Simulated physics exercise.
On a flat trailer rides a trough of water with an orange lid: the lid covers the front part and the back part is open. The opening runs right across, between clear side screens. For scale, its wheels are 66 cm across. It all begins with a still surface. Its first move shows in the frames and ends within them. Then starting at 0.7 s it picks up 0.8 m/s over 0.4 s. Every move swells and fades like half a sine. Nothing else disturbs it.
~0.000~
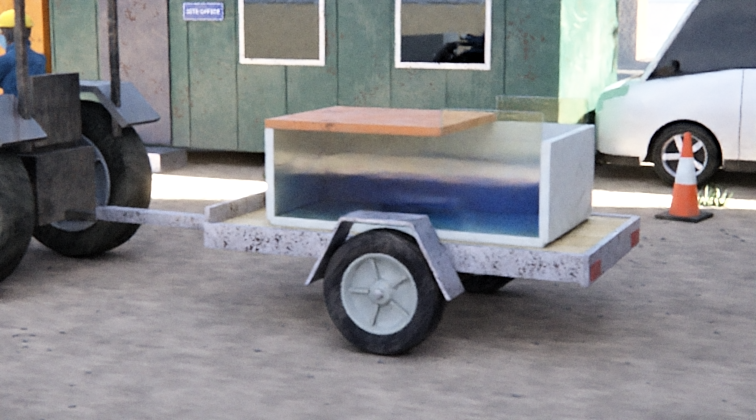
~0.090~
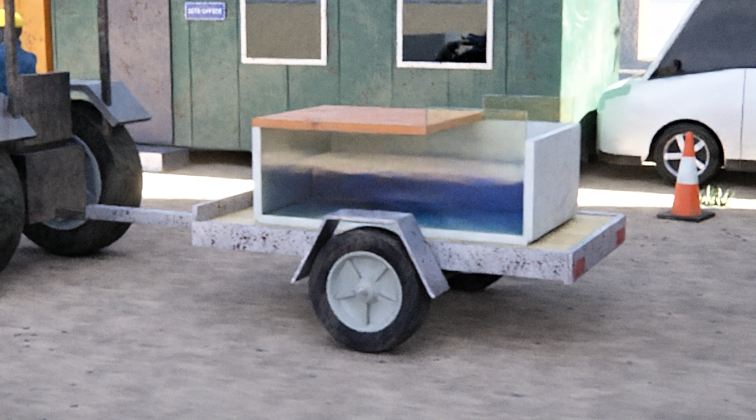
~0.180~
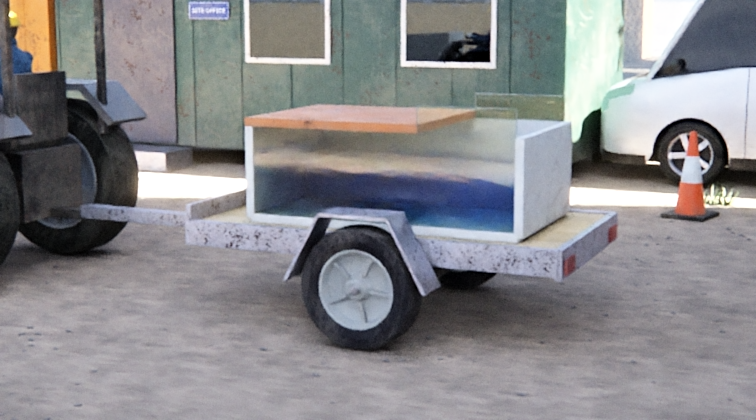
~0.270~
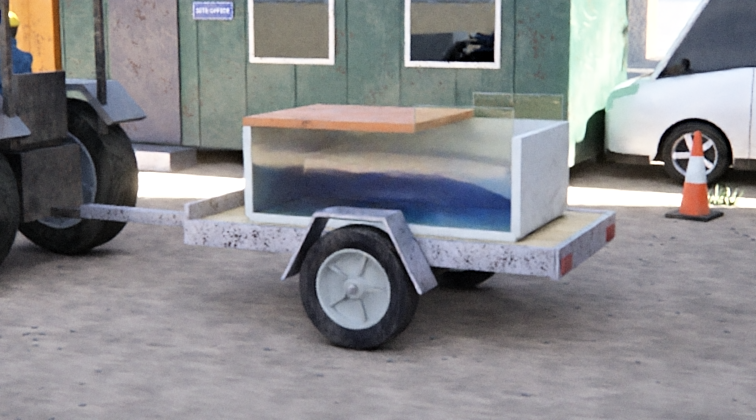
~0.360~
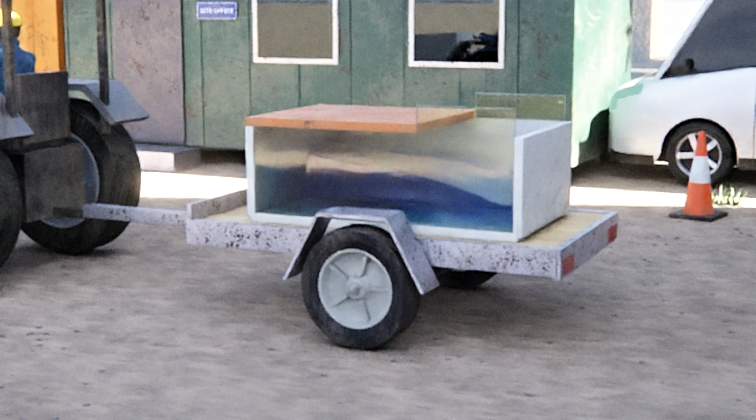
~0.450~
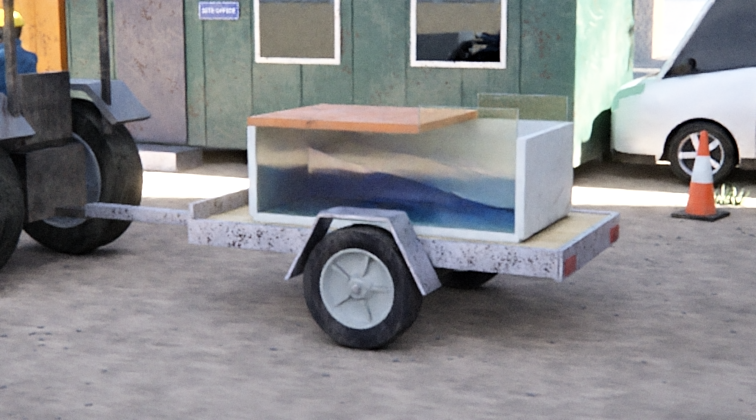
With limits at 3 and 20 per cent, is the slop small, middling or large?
The loss is middling.
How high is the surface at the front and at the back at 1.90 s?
Front 14 cm, back 28 cm.
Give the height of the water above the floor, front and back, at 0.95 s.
About 34 cm in front and 22 cm behind.
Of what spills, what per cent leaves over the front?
Some 0 per cent of it.
Then, 0.95 s in, the surface stands 34 cm on the front, 21 cm on the back; there is no loss.
Then, 1.45 s in, the surface stands 17 cm on the front, 52 cm on the back; the loss stands at 9 per cent, over the back.
Then, 1.90 s in, the surface stands 13 cm on the front, 28 cm on the back; the loss stands at 7 per cent, over the back.
Then, 3.98 s in, the loss stands at 7 per cent, over the back, 30 of 418 litres.
